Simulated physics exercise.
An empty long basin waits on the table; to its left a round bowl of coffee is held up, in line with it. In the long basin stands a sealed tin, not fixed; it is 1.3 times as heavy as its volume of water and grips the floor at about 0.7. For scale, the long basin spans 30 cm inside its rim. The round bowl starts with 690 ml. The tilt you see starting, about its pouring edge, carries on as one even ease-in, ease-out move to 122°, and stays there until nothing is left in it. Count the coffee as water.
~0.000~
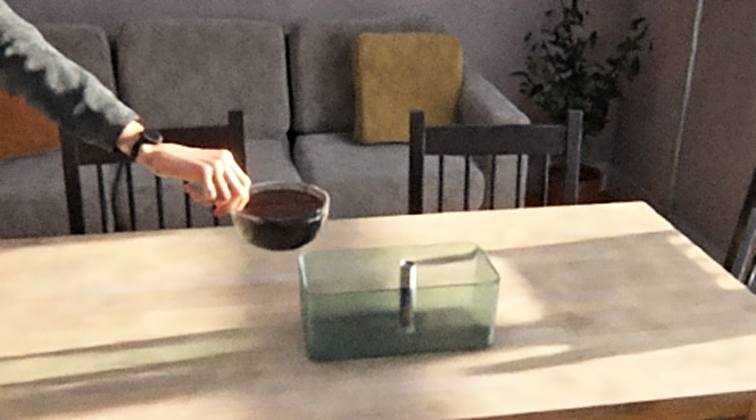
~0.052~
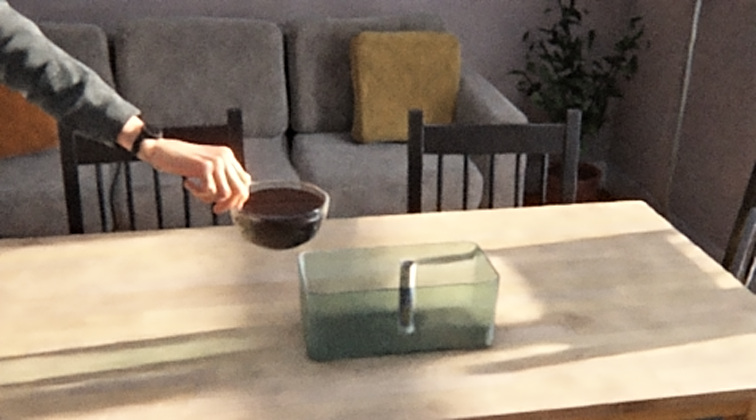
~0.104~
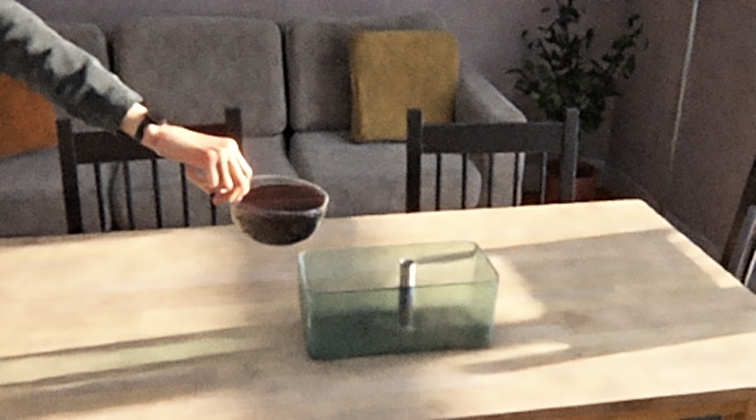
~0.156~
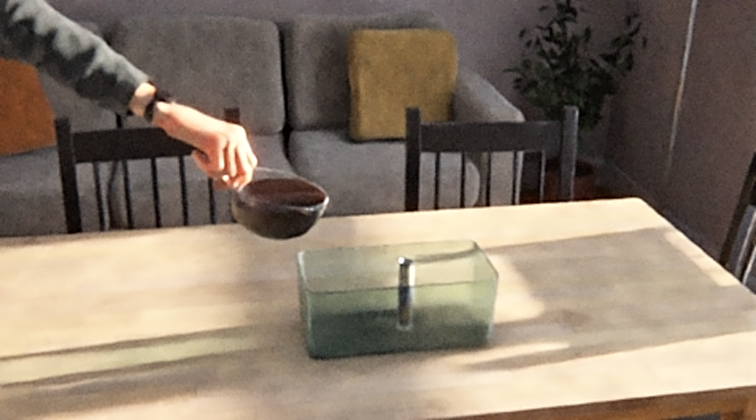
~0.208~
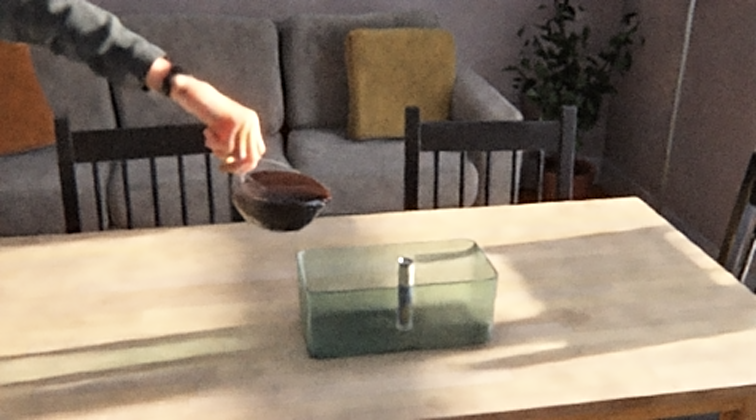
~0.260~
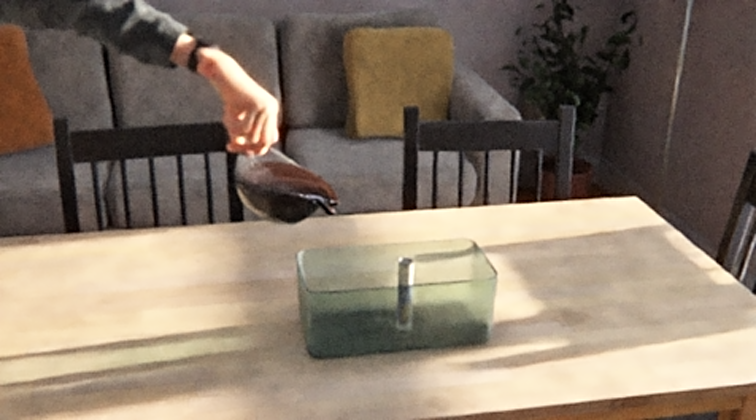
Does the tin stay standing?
The tin falls.
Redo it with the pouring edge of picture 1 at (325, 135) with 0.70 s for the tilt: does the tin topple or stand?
Then it stays up.
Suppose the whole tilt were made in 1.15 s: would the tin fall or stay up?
The tin topples.
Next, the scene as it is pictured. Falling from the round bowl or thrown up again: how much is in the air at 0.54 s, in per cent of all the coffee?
Near 64 in a hundred.
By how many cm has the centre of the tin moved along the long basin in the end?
About 7.0 cm.
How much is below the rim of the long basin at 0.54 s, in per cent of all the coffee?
Near 26 in a hundred.
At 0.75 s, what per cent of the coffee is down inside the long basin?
About 98 per cent.
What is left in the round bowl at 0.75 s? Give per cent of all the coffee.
About 0 per cent.
After 0.54 s the tilt is 107° and 11 per cent is still to pour; the tin stands where it began.
After 0.75 s the tilt is 122° and 0 per cent is still to pour; the tin leans 50°.
After 0.96 s the tilt is 122° and 0 per cent is still to pour; the tin lies on its side.
After 1.20 s the tilt is 122° and 0 per cent is still to pour; the tin lies on its side.
In the end the tin lies on its side.
